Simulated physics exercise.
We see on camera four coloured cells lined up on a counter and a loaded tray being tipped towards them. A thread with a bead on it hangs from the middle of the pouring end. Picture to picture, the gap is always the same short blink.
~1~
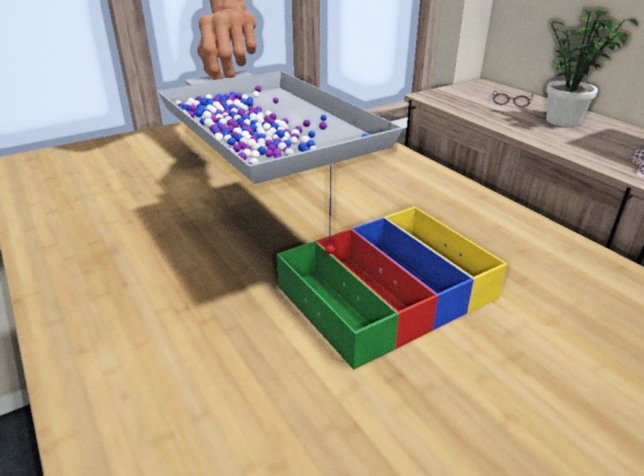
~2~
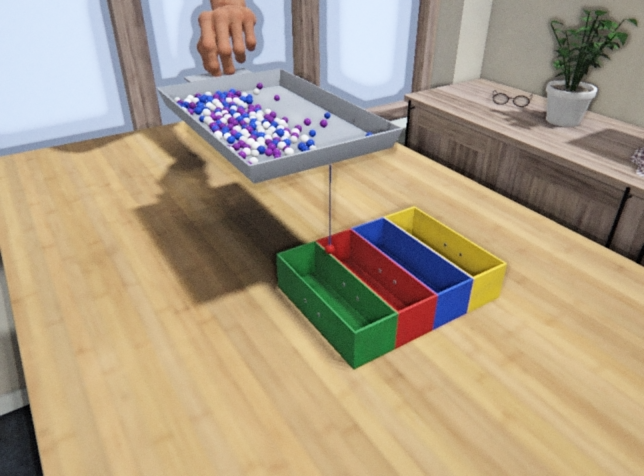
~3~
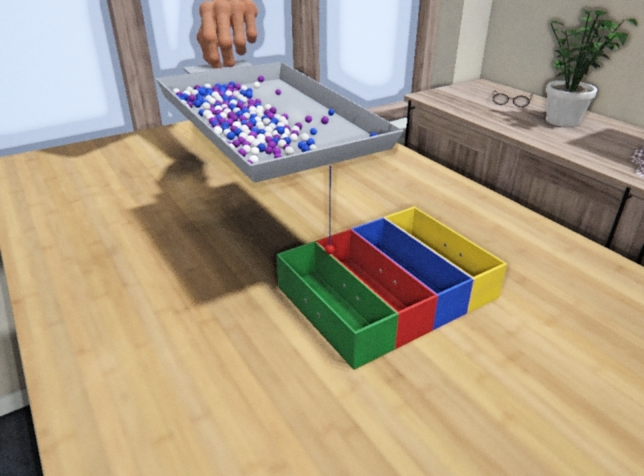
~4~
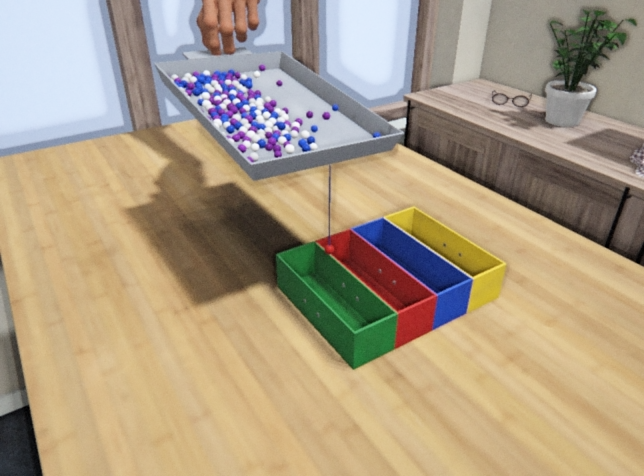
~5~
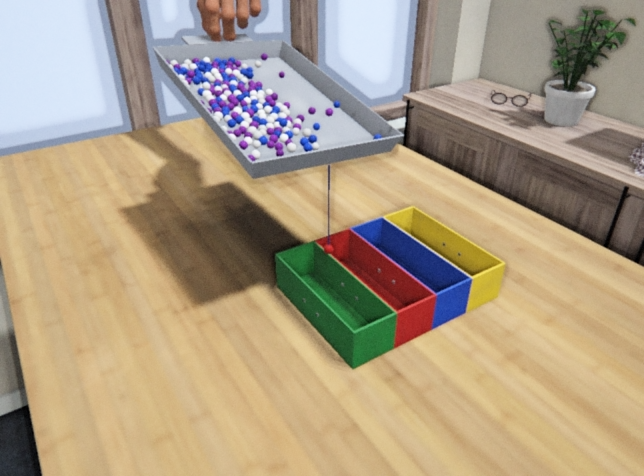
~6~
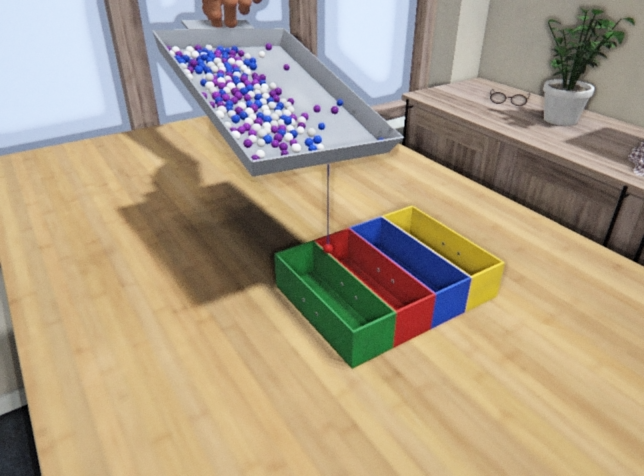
A room with a pale wooden table is seen from above at an angle, with a plant and glasses on a cabinet at right. A hand holds a grey tray of white, blue and purple beads above green, red, blue and yellow compartments, a thread hanging from the tray's near edge. The tray slowly tilts, its far side rising, and the beads shift slightly, while the camera stays still.
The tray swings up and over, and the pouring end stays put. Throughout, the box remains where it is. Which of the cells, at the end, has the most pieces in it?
The blue cell has the most pieces in it.
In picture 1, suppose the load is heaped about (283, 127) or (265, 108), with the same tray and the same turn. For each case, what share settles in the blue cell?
About 60 % and 60 %.
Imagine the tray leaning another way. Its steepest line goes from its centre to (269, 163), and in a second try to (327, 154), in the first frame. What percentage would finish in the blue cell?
For the first it's near 0 %, for the second near 20 %.
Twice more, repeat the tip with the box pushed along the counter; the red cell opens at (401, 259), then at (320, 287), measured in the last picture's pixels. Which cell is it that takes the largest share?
So the first one goes to red and the second to the cell in yellow.
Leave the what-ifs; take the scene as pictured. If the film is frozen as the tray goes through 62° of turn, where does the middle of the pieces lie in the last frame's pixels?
I'd put the middle close to (359, 144).
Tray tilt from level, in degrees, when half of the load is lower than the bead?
About 90 degrees.
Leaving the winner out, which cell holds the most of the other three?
Second comes the cell in red.
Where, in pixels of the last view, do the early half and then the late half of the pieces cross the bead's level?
I'd say close to (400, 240) at first and close to (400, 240) later on.
Shortly afterwards, tray tipped steeply; the bulk on the tray; a little in the blue cell; only a few in the red cell; only a few in the yellow cell; a little falling or outside the box.
Next, tray tipped past a quarter turn; only a few on the tray; near half in the blue cell; near a quarter in the red cell; a little in the yellow cell; only a few in the green cell; a little falling or outside the box.
Some moments later, tray tipped past a quarter turn; near two thirds in the blue cell; near a quarter in the red cell; a little in the yellow cell; only a few in the green cell; only a few falling or outside the box.
In the end, tray tipped past a quarter turn; near two thirds in the blue cell; near a quarter in the red cell; a little in the yellow cell; only a few in the green cell; only a few outside the box.
